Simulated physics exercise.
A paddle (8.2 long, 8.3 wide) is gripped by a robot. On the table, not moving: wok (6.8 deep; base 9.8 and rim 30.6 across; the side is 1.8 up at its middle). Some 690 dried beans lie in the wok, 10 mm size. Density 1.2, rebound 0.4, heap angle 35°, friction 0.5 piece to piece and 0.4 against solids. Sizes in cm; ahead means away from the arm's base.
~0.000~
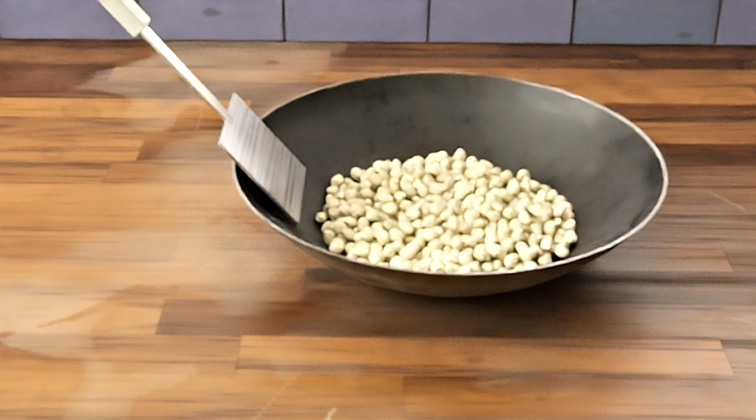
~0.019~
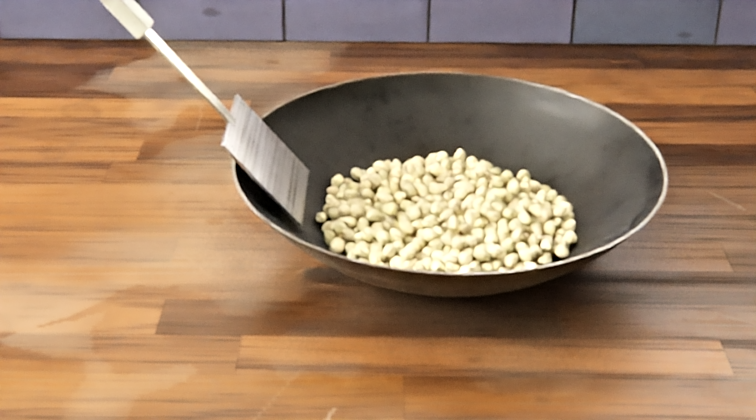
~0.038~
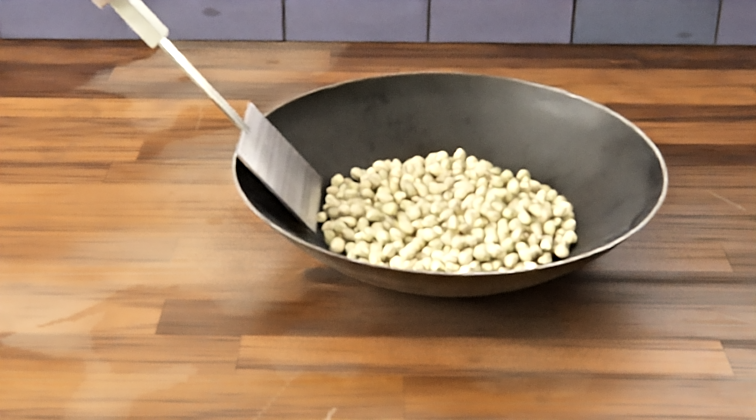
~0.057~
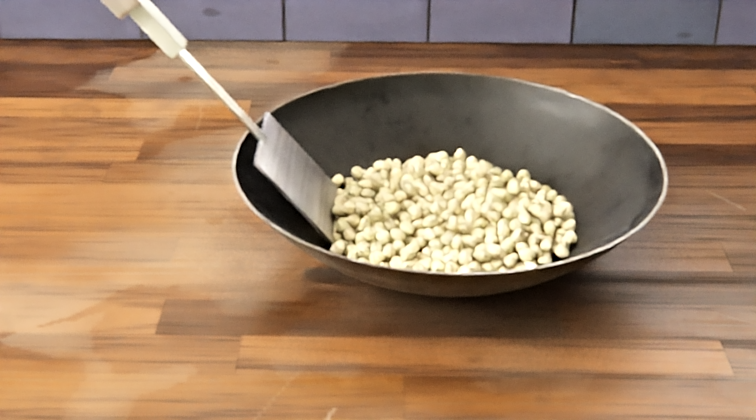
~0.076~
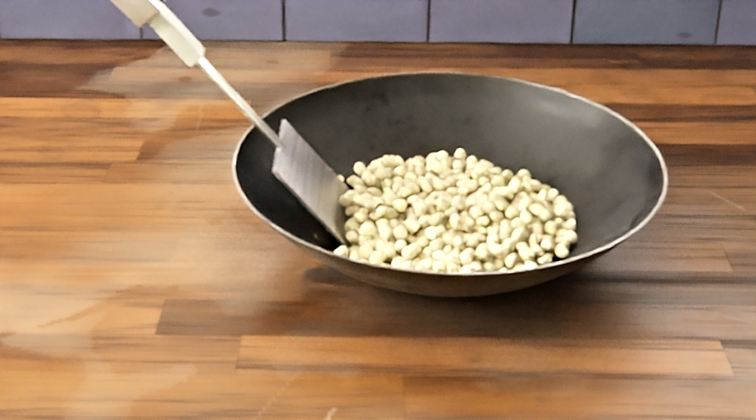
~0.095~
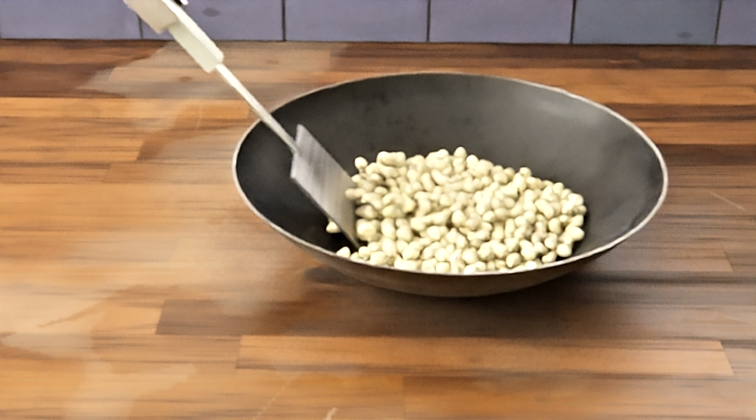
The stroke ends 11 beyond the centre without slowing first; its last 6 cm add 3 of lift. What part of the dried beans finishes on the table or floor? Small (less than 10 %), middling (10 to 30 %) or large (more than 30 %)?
A middling share, 10 to 30 %, ends on the table or floor.
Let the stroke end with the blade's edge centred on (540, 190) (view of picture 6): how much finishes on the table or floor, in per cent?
Some 0 per cent.
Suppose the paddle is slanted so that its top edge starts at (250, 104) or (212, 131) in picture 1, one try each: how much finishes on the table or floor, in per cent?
About 25 and 25 per cent.
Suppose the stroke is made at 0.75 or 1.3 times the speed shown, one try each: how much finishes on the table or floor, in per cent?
Some 15 and 30 per cent.
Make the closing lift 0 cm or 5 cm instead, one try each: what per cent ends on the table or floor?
About 25 and 15 per cent.
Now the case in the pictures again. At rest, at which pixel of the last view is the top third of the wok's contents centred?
At about (568, 187).
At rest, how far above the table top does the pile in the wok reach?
Roughly 6.5 cm.
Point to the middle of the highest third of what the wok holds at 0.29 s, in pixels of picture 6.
Around (594, 175).
After 0.19 s, sloping 51°, highest piece 6 above the table; 687 in the wok.
After 0.29 s, sloping 51°, highest piece 8 above the table; 687 in the wok.
After 0.53 s, sloping 51°, highest piece 8 above the table; 531 in the wok, 112 on the table or floor, 44 on the blade or in flight.
After 1.58 s, sloping 51°, highest piece 6 above the table; 531 in the wok, 156 on the table or floor.
In the end, 531 in the wok, 156 on the table or floor. That is 23 % on the table or floor.
